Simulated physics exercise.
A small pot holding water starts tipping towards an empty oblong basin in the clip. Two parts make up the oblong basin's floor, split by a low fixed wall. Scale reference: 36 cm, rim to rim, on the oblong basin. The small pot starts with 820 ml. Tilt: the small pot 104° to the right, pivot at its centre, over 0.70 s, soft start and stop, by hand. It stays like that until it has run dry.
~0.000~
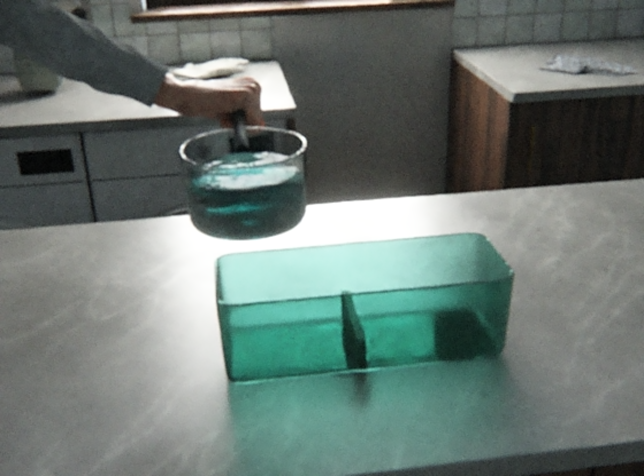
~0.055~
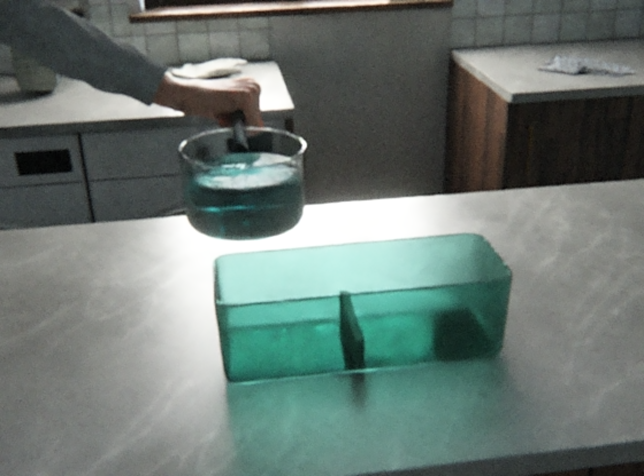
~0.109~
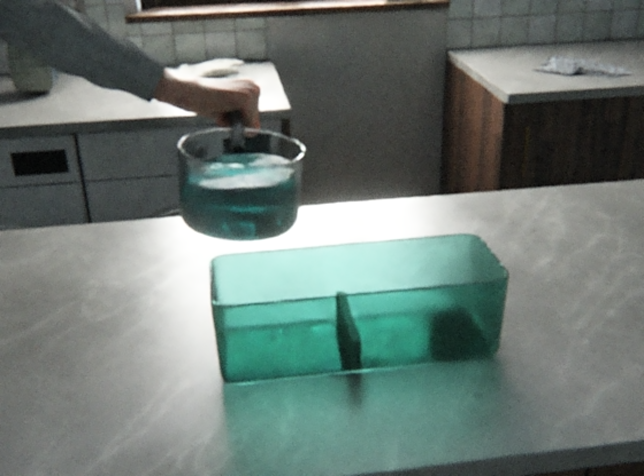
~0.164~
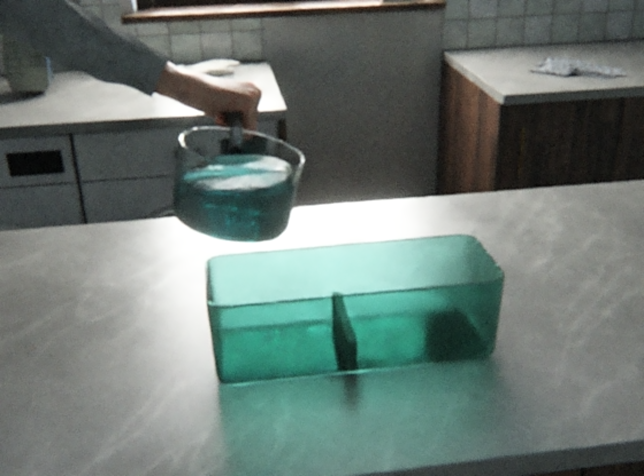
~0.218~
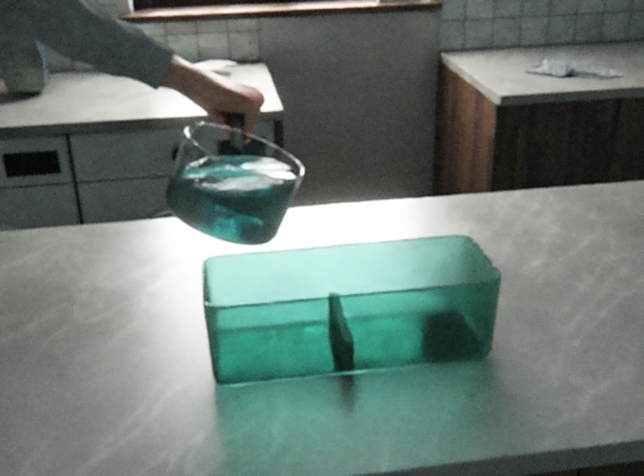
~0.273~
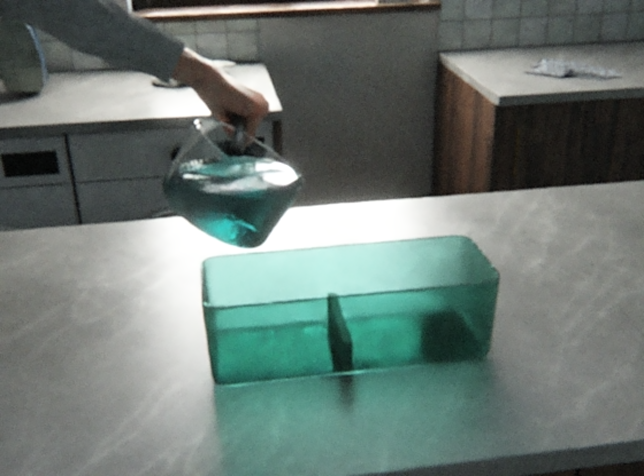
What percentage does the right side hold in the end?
About 47 per cent.
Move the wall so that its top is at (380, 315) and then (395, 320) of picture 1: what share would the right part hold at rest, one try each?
Try 1: 15 %; try 2: 20 %.
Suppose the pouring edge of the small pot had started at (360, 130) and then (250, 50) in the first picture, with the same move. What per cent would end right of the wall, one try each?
Near 90 in a hundred on the first go and near 10 in a hundred on the second.
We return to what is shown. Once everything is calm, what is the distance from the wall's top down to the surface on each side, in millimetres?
Left about 22 mm, while the right is about 26 mm.
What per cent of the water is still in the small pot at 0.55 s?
At that time about 42 in a hundred parts are still held.
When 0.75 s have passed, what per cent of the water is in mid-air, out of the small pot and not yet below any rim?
Something like 8 per cent is in the air then.
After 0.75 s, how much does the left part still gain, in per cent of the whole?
Roughly 18 in a hundred.
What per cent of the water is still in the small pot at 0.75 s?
Close to 10 percent of the whole amount.
By 0.55 s the tilt is 93° and 42 per cent is still to pour, 6 is left of the wall and 18 right of it.
By 0.75 s the tilt is 104° and 10 per cent is still to pour, 35 is left of the wall and 47 right of it.
By 0.97 s the tilt is 104° and 1 per cent is still to pour, 49 is left of the wall and 46 right of it.
By 1.20 s the tilt is 104° and 0 per cent is still to pour, 53 is left of the wall and 47 right of it.
At rest 53 per cent lies left of the wall, 47 right of it and 1 outside.
